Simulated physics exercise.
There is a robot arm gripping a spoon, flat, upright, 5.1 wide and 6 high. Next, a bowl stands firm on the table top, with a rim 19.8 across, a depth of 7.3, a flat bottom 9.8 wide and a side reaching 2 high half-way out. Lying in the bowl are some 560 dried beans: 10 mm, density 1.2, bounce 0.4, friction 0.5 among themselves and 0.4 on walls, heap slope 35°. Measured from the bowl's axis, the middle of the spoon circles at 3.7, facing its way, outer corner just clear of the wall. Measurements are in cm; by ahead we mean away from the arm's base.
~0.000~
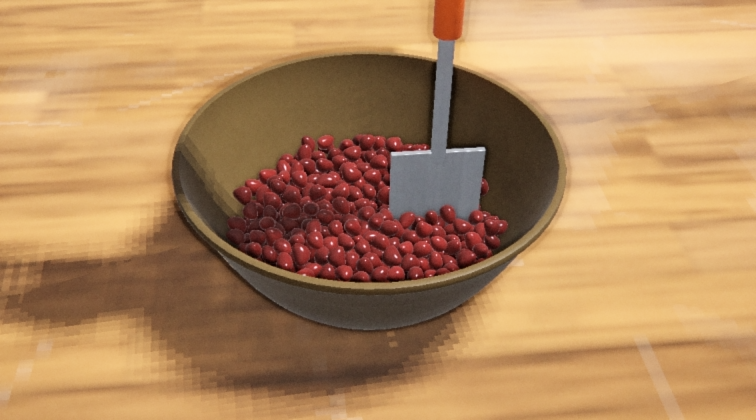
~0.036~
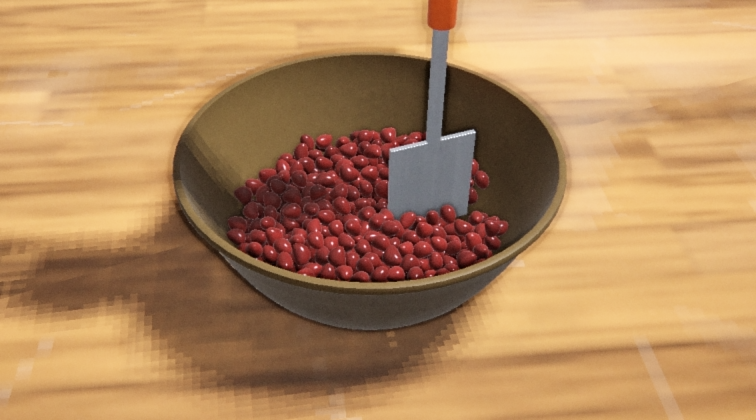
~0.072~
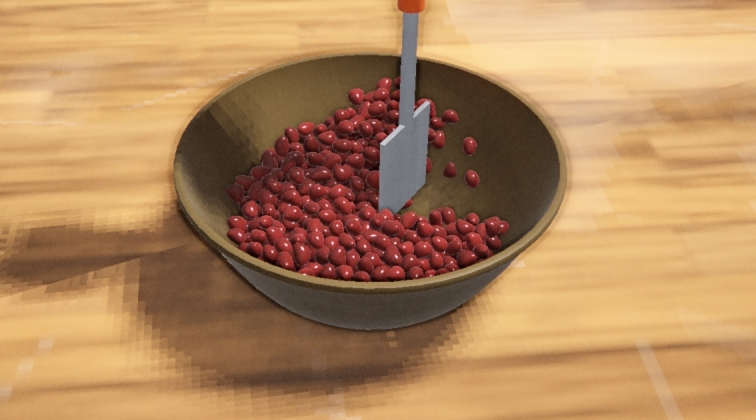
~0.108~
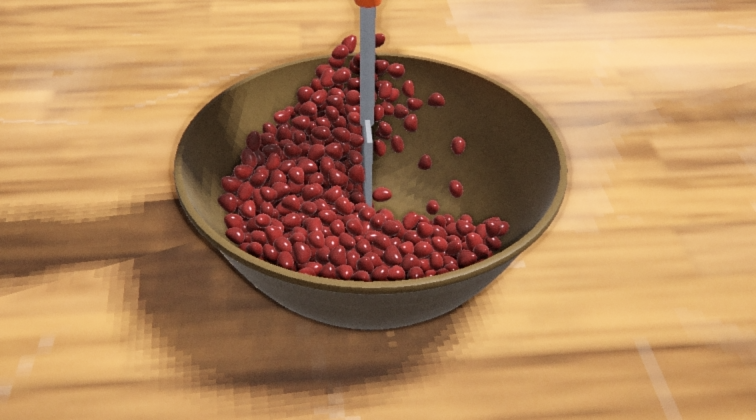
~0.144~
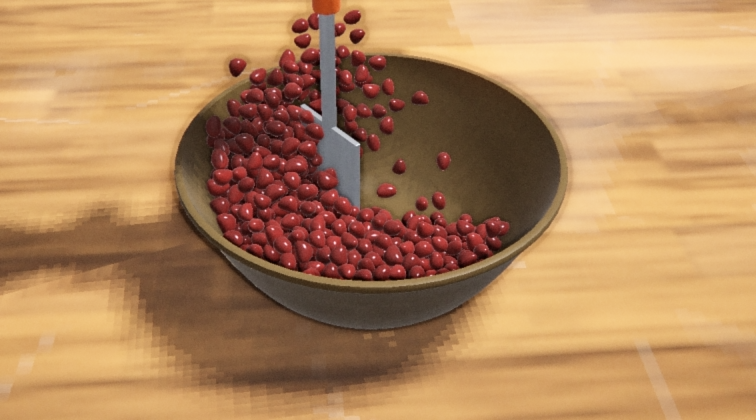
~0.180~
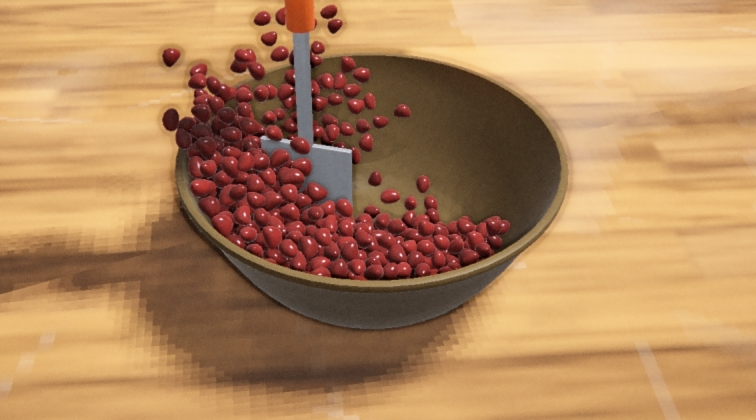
In a brown bowl, a metal spatula sweeps leftward through red beans, flinging some above the rim.
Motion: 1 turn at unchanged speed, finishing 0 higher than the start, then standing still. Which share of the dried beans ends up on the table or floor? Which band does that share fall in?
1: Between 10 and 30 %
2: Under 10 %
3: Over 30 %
Answer: 1.
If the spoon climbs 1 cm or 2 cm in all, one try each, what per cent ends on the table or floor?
Close to 20 and 15 percent, in that order.
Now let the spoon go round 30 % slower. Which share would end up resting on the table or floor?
I'd say close to 5 %.
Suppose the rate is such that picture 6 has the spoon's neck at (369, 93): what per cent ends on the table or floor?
Something like 0 percent, roughly.
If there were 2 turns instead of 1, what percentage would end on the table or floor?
Roughly 30 per cent.
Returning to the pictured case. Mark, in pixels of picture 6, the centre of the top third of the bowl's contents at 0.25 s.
Near (301, 235).
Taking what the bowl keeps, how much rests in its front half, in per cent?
Near 40 per cent of what stays in the bowl.
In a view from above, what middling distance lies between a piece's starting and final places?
Near 9 cm.
After 0.25 s, 233° round, highest piece 12 above the table; 519 in the bowl, 1 on the table or floor, 43 in flight or on the tool.
After 0.32 s, 304° round, highest piece 10 above the table; 486 in the bowl, 27 on the table or floor, 50 in flight or on the tool.
After 0.56 s, 0° round, highest piece 7 above the table; 449 in the bowl, 113 on the table or floor, 1 in flight or on the tool.
After 1.26 s, 0° round, highest piece 6 above the table; 449 in the bowl, 114 on the table or floor.
At rest, 449 in the bowl, 114 on the table or floor. That is 20 % on the table or floor.
